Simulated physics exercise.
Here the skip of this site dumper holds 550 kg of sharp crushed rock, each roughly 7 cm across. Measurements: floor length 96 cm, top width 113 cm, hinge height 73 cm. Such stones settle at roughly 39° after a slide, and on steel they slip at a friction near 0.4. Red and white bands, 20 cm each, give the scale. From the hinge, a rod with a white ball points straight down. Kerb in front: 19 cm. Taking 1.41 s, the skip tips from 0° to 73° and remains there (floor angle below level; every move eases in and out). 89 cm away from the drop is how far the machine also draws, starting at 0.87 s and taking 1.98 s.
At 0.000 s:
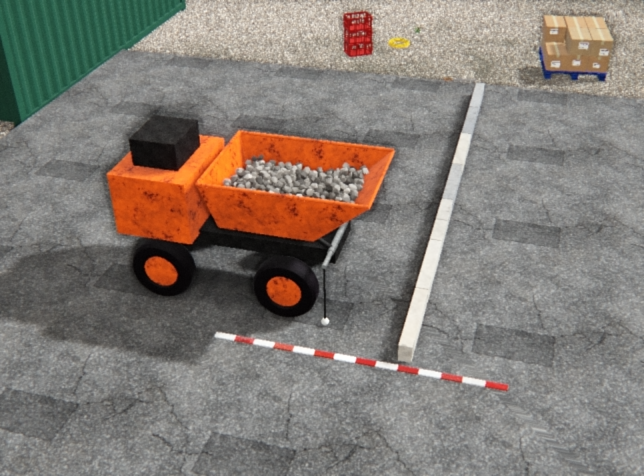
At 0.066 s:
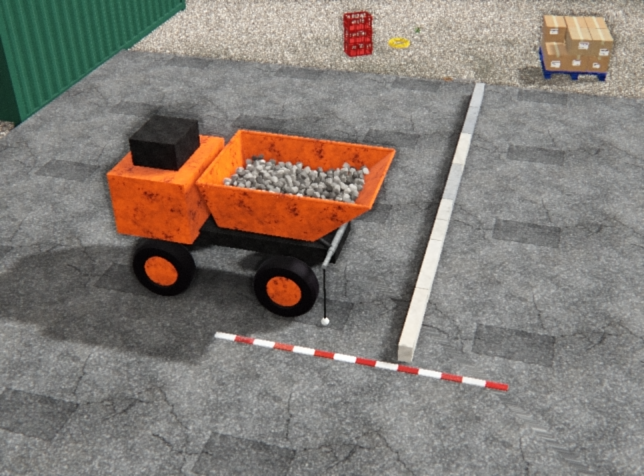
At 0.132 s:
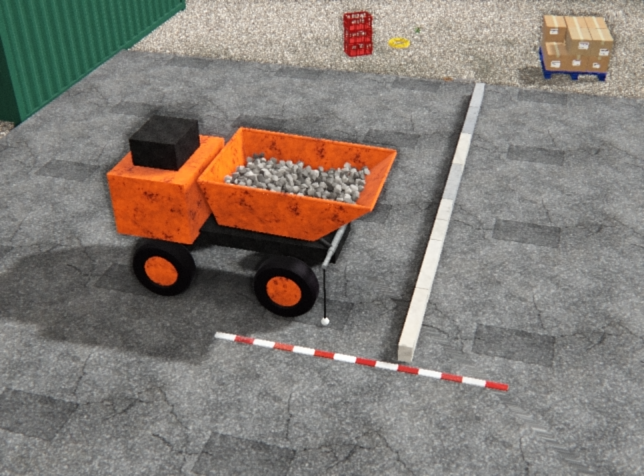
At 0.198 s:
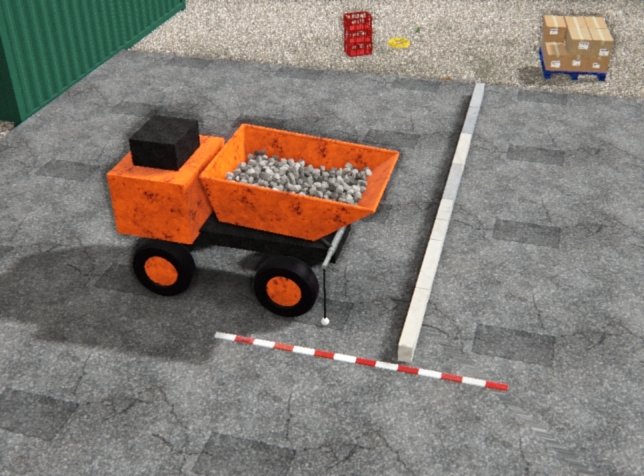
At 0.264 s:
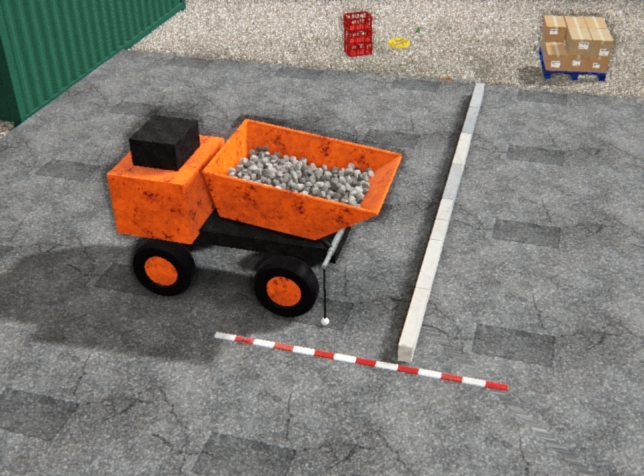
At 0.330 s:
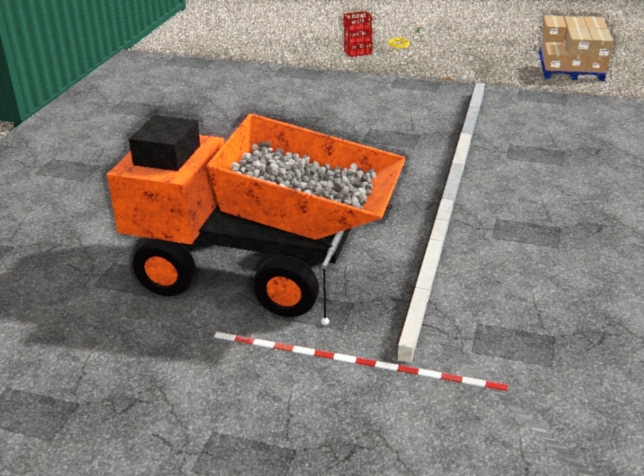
The orange skip of a small dumper, loaded with grey crushed rock, sat still at first, then slowly tilted a little, its back end rising while the wheels stayed put behind a pale kerb.
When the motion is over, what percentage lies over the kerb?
Close to 45 percent.
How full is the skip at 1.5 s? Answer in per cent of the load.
I'd say it's holding near 60 per cent.
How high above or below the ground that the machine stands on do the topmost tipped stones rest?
About 34 cm above it.
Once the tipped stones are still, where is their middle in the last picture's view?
Their middle lands near (419, 295).
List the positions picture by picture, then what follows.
The first picture shows lip at (369, 208), floor tilted 0°, highest stones at (305, 175).
The second picture shows lip at (369, 208), floor tilted 0°, highest stones at (305, 175); the stones move at 0.2 m/s on average.
In the third picture, the skip is at 2°, its lip at (371, 209); the top of the load is at (295, 172); the stones move at 0.3 m/s on average.
The fourth picture shows lip at (374, 211), floor tilted 4°, highest stones at (272, 167); the stones move at 0.5 m/s on average.
The fifth picture shows lip at (377, 214), floor tilted 7°, highest stones at (267, 163); the stones move at 0.6 m/s on average.
In the sixth picture, the skip is at 10°, its lip at (381, 217); the top of the load is at (263, 158); the stones move at 0.7 m/s on average.
After 1.1 s the floor is at 62°; 100 % in the skip; the foremost stones are at (401, 245).
After 1.5 s the floor is at 73°; 61 % in the skip, 24 % on this side of the kerb, 15 % over the kerb; the foremost stones are at (453, 310).
After 3.3 s the floor is at 73°; 0 % in the skip, 54 % on this side of the kerb, 46 % over the kerb; the foremost stones are at (597, 318).
After 5.9 s the floor is at 73°; 0 % in the skip, 54 % on this side of the kerb, 46 % over the kerb; the foremost stones are at (597, 318).
